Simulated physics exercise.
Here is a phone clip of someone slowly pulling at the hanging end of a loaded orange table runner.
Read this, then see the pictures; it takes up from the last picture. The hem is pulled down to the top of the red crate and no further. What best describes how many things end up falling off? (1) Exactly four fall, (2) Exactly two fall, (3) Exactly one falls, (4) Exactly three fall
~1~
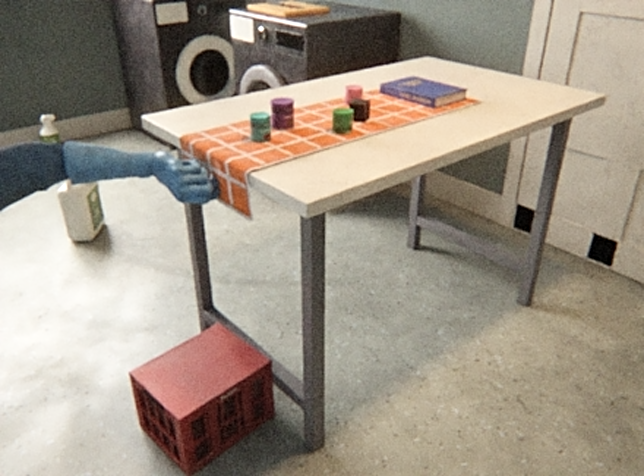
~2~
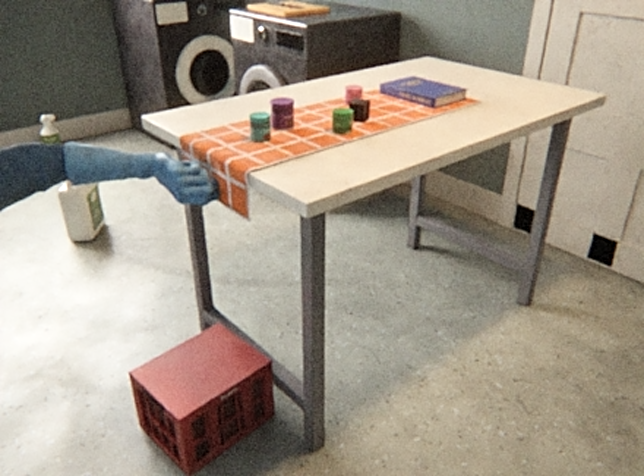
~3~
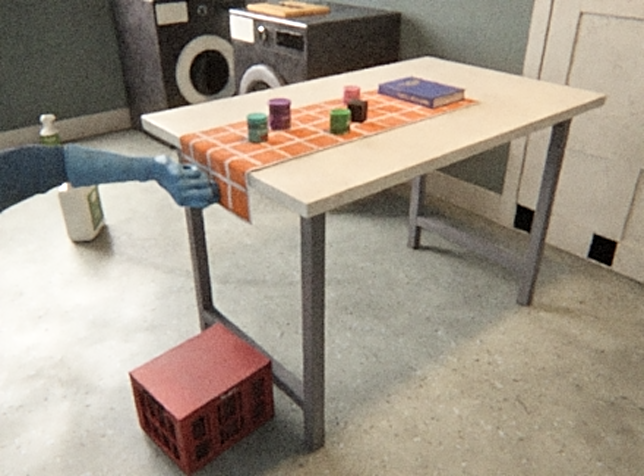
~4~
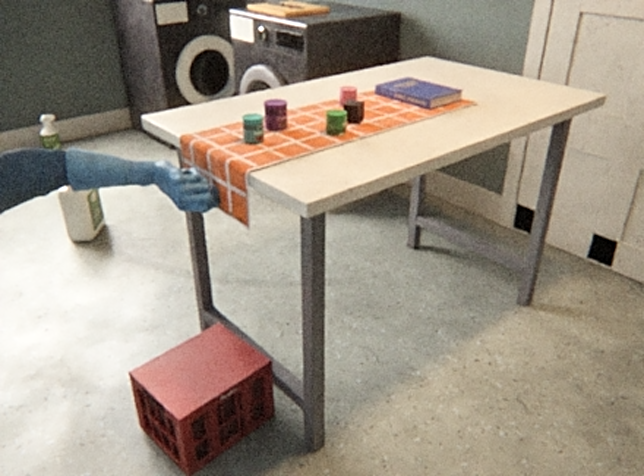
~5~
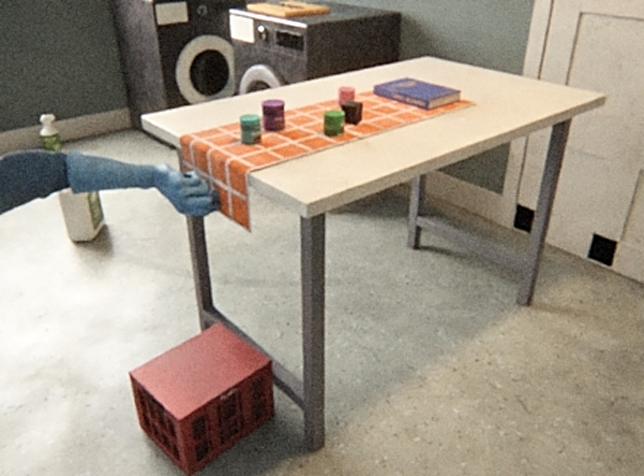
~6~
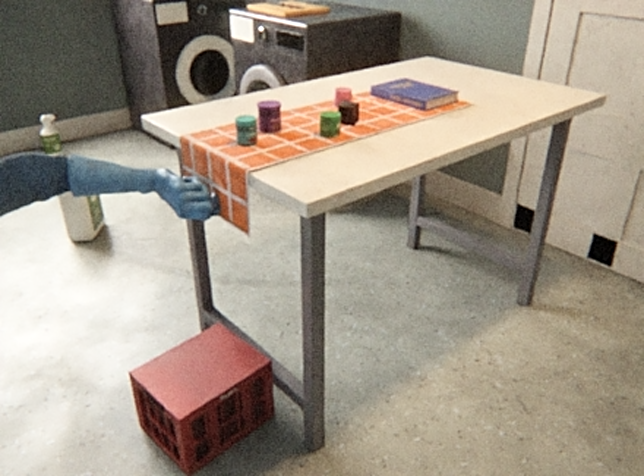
(1) Exactly four fall.
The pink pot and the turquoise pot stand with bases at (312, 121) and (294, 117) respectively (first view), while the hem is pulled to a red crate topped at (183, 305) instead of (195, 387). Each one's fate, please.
Pink pot: Safe; turquoise pot: Safe.
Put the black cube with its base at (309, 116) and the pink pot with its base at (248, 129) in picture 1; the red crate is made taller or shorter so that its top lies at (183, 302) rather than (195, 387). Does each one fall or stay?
The black cube stays aboard; the pink pot is lost.
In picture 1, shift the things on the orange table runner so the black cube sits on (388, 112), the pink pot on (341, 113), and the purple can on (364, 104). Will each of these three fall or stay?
Briefly: Black cube stays; pink pot drops; purple can stays.
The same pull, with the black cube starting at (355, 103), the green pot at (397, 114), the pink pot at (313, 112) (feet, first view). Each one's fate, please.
Note: Black cube kept on top; green pot kept on top; pink pot lost.
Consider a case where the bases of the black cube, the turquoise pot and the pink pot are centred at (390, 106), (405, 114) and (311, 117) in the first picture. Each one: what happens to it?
Black cube: Still on; turquoise pot: Still on; pink pot: Off.
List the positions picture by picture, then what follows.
Hem (252, 222); turquoise pot (260, 115); purple can (282, 100); green pot (343, 111); black cube (360, 101); pink pot (354, 87); top of the crate (195, 387), in the first frame.
Hem (251, 223); turquoise pot (260, 115), in the second frame.
Hem (252, 225); purple can (279, 101), in the third frame.
Hem (250, 231); green pot (336, 112); top of the crate (195, 387), in the fourth frame.
Hem (252, 233); black cube (352, 103), in the fifth frame.
Hem (250, 239); turquoise pot (246, 118); purple can (269, 103); green pot (330, 114); black cube (349, 104); pink pot (343, 89), in the sixth frame.
Soon after, hem near (221, 280); turquoise pot gone.
After that, hem near (223, 321); turquoise pot, purple can and green pot gone.
In the end, hem on the crate; turquoise pot, purple can, green pot and black cube gone. The table loses four.
